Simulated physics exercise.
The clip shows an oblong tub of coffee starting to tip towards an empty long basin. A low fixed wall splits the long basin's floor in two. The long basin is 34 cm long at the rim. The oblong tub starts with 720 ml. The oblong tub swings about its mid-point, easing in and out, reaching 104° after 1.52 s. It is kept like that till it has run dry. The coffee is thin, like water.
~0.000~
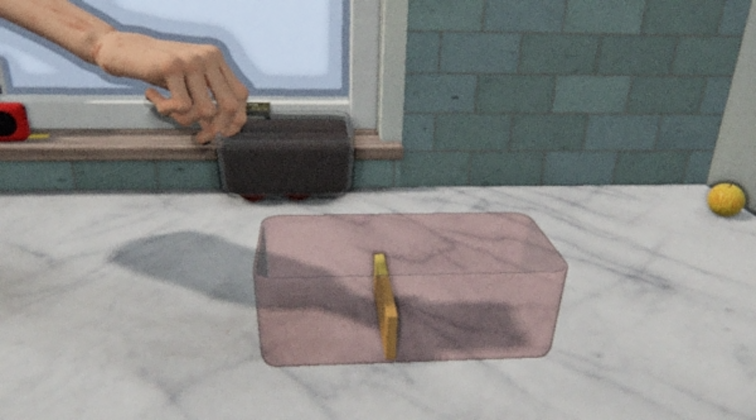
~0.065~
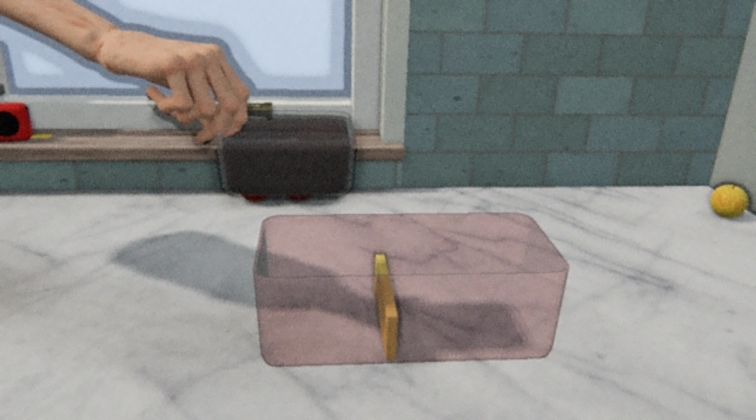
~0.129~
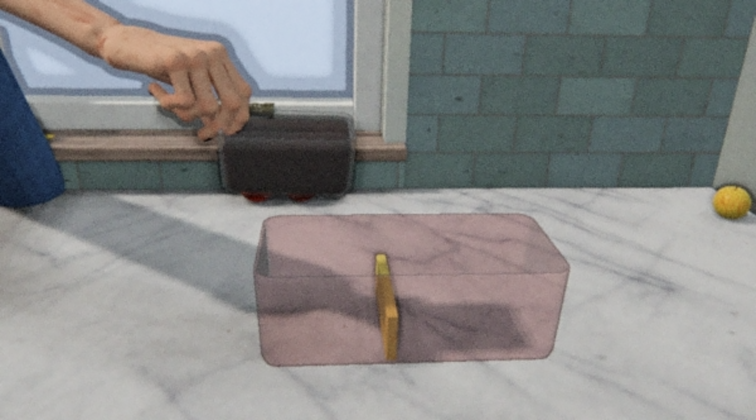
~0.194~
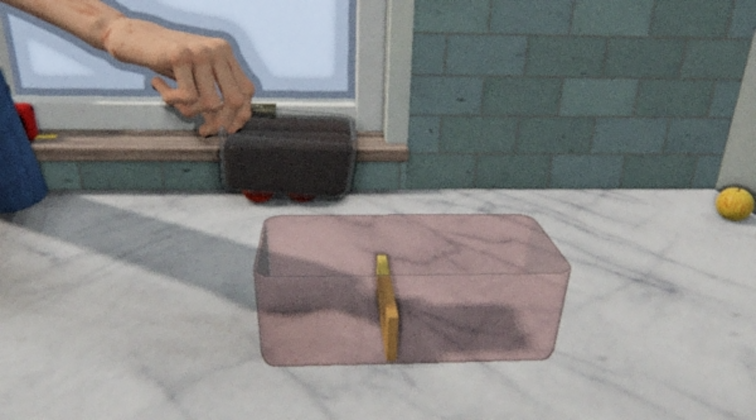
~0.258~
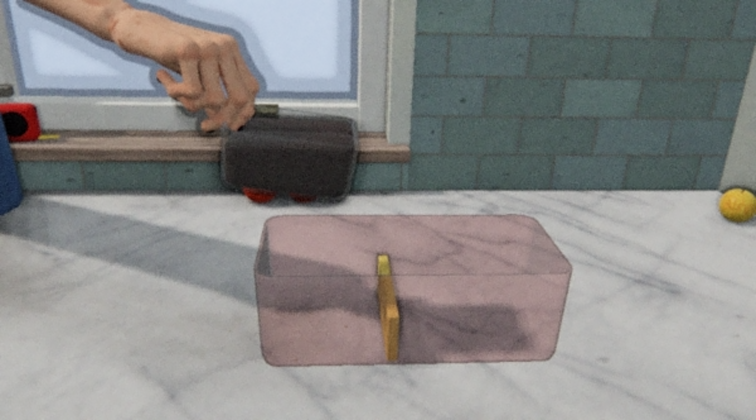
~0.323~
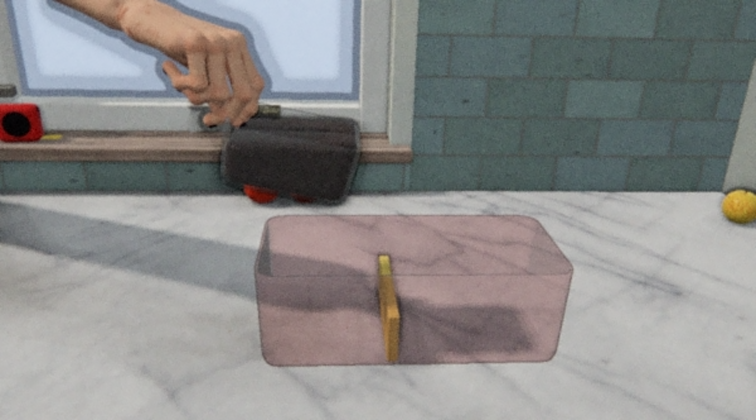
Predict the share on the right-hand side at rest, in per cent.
About 71 per cent.
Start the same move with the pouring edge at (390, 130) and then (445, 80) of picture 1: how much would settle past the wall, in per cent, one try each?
In turn about 90 and 95 per cent.
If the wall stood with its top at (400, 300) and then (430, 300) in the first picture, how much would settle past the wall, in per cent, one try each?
In turn about 60 and 15 per cent.
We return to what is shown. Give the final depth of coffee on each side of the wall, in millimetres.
Left about 10 mm, right about 18 mm.
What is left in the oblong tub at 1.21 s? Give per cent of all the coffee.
About 8 per cent.
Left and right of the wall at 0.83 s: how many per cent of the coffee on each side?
Left about 2, right about 28.
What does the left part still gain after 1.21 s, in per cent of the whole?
Near 12 in a hundred.
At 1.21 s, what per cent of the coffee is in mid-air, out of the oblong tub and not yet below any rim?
About 5 per cent.
After 0.83 s the tilt is 60° and 41 per cent is still to pour, 2 is left of the wall and 28 right of it.
After 1.21 s the tilt is 93° and 8 per cent is still to pour, 17 is left of the wall and 71 right of it.
After 1.60 s the tilt is 104° and 0 per cent is still to pour, 28 is left of the wall and 71 right of it.
After 2.02 s the tilt is 104° and 0 per cent is still to pour, 28 is left of the wall and 71 right of it.
In the end 28 per cent lies left of the wall, 71 right of it and 1 outside.
